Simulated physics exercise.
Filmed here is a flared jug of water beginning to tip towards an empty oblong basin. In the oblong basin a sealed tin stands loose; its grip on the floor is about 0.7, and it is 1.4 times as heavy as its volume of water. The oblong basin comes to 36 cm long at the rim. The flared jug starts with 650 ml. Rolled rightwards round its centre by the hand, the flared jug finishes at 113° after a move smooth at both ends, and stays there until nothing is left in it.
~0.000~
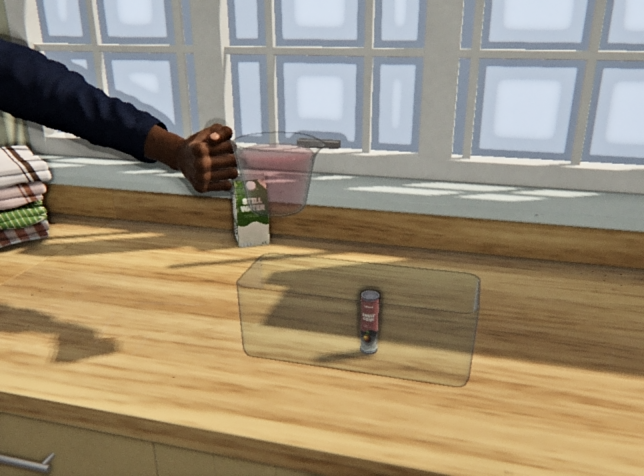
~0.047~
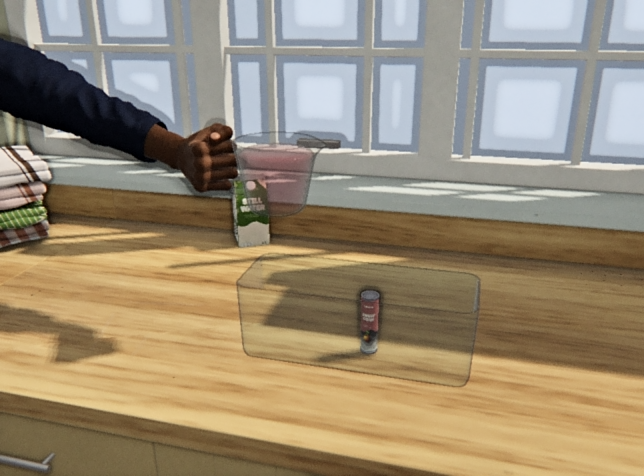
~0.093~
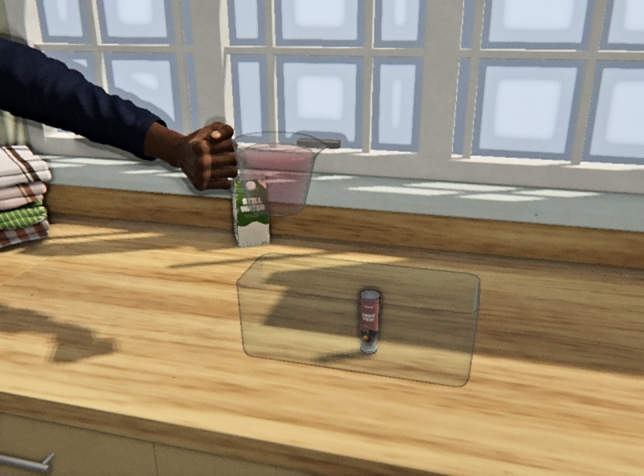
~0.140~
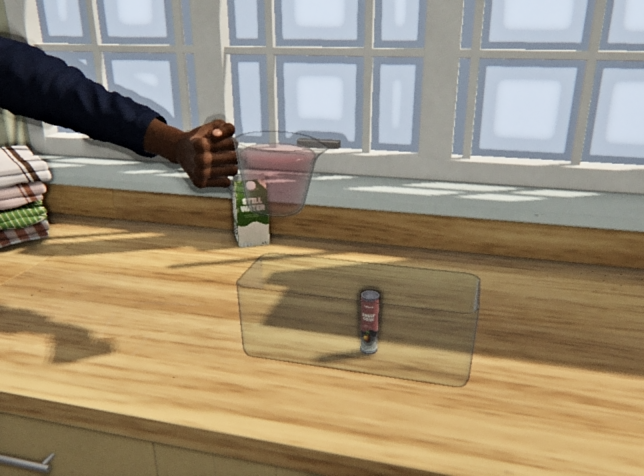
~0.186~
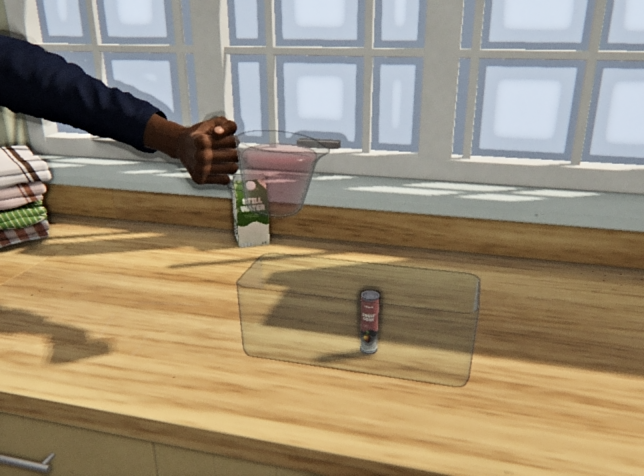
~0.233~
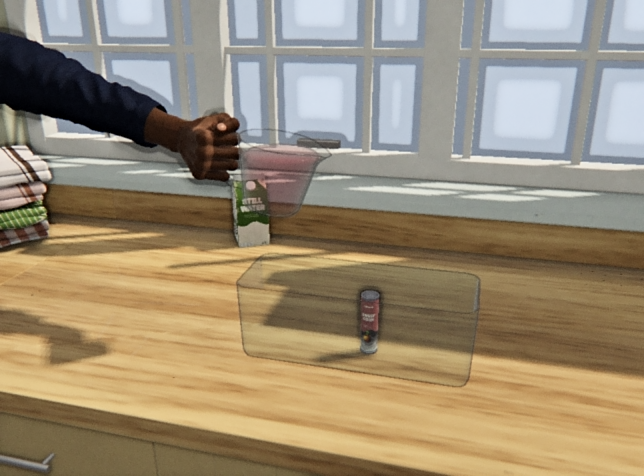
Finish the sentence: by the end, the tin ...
By the end, the tin has toppled.
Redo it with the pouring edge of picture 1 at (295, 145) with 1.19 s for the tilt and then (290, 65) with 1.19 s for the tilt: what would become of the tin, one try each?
Trial 1 - tin stays standing; trial 2 - tin tips.
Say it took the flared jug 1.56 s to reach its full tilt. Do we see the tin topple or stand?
So the tin will tip over.
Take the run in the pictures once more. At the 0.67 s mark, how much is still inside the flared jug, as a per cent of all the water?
Portion remaining: Approx. 64 per cent.
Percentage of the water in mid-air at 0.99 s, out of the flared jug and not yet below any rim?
Airborne fraction: Approx. 12 %.
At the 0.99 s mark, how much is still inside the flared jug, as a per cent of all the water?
About 7 percent.
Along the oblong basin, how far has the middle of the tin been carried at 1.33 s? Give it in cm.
The tin has gone some 9 cm.
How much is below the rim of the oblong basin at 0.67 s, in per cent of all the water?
Around 12 percent.
After 0.67 s the tilt is 68° and 64 per cent is still to pour; the tin stands where it began.
After 0.99 s the tilt is 105° and 7 per cent is still to pour; the tin stands 1 cm from where it began.
After 1.33 s the tilt is 113° and 0 per cent is still to pour; the tin lies on its side.
After 1.69 s the tilt is 113° and 0 per cent is still to pour; the tin lies on its side.
In the end the tin lies on its side.
